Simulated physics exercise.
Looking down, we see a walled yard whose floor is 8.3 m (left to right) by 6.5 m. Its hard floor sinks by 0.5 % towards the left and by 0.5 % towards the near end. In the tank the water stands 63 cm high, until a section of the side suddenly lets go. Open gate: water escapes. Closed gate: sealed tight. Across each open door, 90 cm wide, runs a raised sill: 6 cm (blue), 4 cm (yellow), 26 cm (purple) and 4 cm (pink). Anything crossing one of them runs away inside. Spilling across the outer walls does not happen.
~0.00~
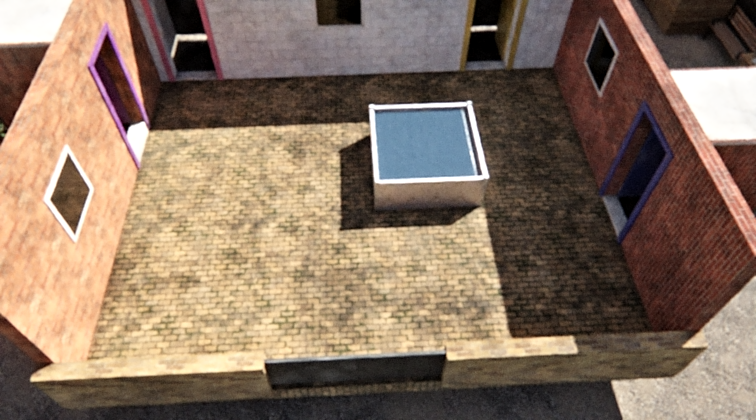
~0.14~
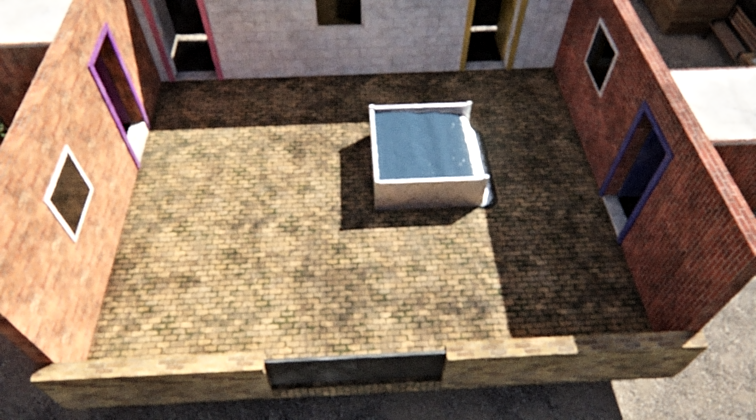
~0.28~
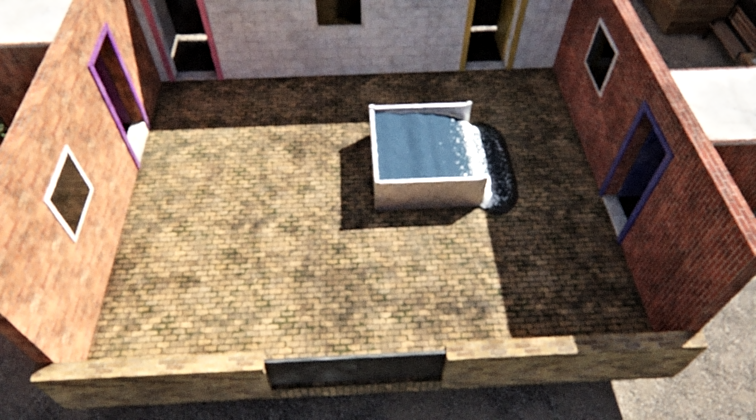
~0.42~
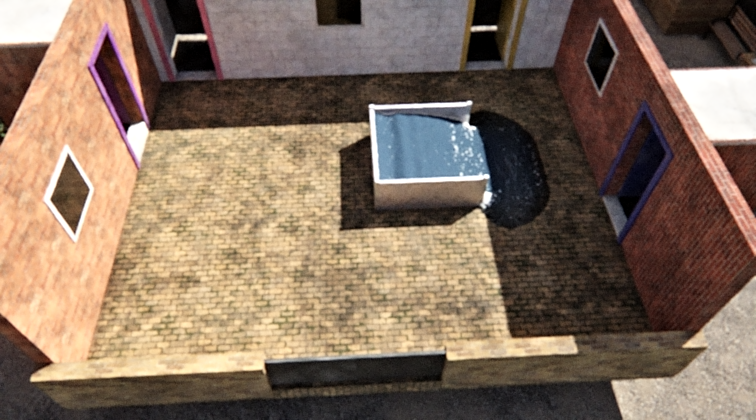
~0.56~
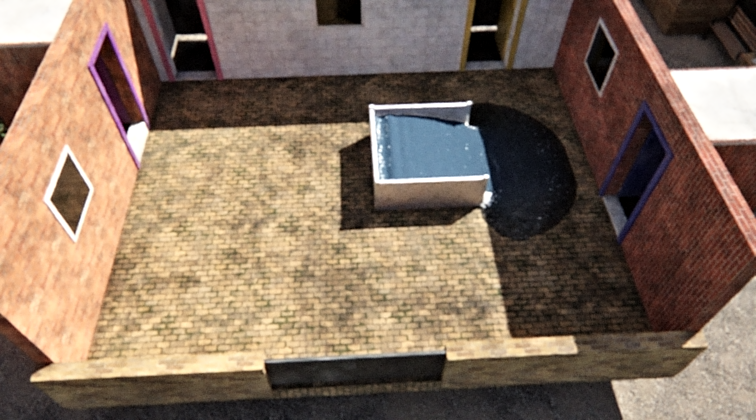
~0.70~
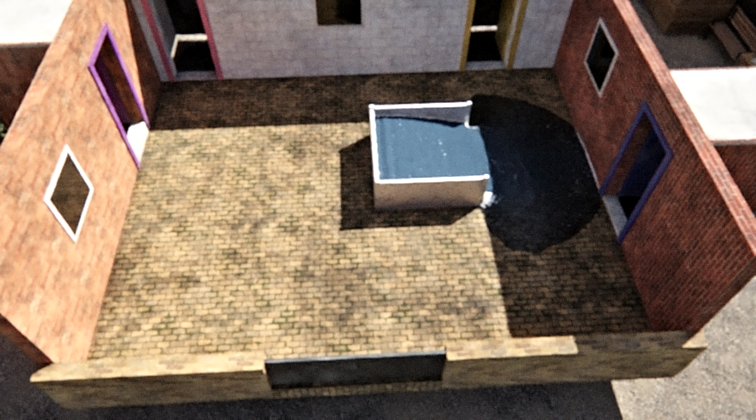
The video shows a brick-walled yard from above with a square tank of water; the tank's right side opens, and water pours out, foaming at first, then spreading in a widening dark pool across the paving toward the right wall.
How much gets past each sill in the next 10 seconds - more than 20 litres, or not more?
Result: Blue door: More than stated; yellow door: More than stated; purple door: Less than stated; pink door: Less than stated.
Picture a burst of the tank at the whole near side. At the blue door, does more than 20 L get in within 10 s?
Blue: Falls short.
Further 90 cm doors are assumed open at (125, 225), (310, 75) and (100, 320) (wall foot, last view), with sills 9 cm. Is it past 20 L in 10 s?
Well, the first is on the low side, the second is on the low side, and the third is on the low side.
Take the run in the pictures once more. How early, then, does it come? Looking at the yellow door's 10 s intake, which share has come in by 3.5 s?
Share by then: ~ 35 %.
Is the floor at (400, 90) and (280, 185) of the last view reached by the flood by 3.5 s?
I'd call them drenched and then spared.
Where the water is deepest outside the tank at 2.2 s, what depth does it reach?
Some 38 cm deep.
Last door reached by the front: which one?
That would be the purple door, last of all.
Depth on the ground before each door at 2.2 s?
You'd get blue at 20 cm, yellow at 6 cm, purple at 0 cm, and pink at 0 cm.
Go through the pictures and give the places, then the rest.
In the first picture, still water, 63 cm deep, in the tank at (425, 144).
In the second picture, the front is at (483, 207), 1.0 m from the gap at (472, 159); 0.3 m2 of floor is under water; 63 cm left at the back of the tank.
In the third picture, the front is at (498, 212), 1.1 m from the gap at (471, 160); 1.2 m2 of floor is under water; 63 cm left at the back of the tank.
In the fourth picture, water pours out at (471, 161) and has run 1.5 m, to (530, 216); typically 9 cm deep outside, 60 cm at the tank's back.
In the fifth picture, the front is at (572, 187), 1.9 m from the gap at (471, 161); 4.3 m2 of floor is under water; 53 cm left at the back of the tank.
In the sixth picture, water pours out at (471, 161) and has run 2.3 m, to (599, 196); typically 6 cm deep outside, 54 cm at the tank's back.
After 1.4 s water covers 15 % of the floor and is deepest (38 cm) near (589, 169); blue door 20 cm at the sill, 23 L in, yellow door not reached, purple door not reached, pink door not reached.
After 2.2 s water covers 20 % of the floor and is deepest (38 cm) near (551, 69); blue door 20 cm at the sill, 87 L in, yellow door 6 cm at the sill, 0 L in, purple door not reached, pink door not reached.
After 3.5 s water covers 30 % of the floor and is deepest (23 cm) near (658, 353); blue door 12 cm at the sill, 141 L in, yellow door 11 cm at the sill, 23 L in, purple door not reached, pink door not reached.
After 6.0 s water covers 70 % of the floor and is deepest (10 cm) near (597, 356); blue door 6 cm at the sill, 156 L in, yellow door 7 cm at the sill, 64 L in, purple door not reached, pink door 1 cm at the sill, 0 L in.
After 10.0 s water covers 95 % of the floor and is deepest (9 cm) near (111, 274); blue door 3 cm at the sill, 156 L in, yellow door 2 cm at the sill, 69 L in, purple door 5 cm at the sill, 0 L in, pink door 5 cm at the sill, 1 L in.
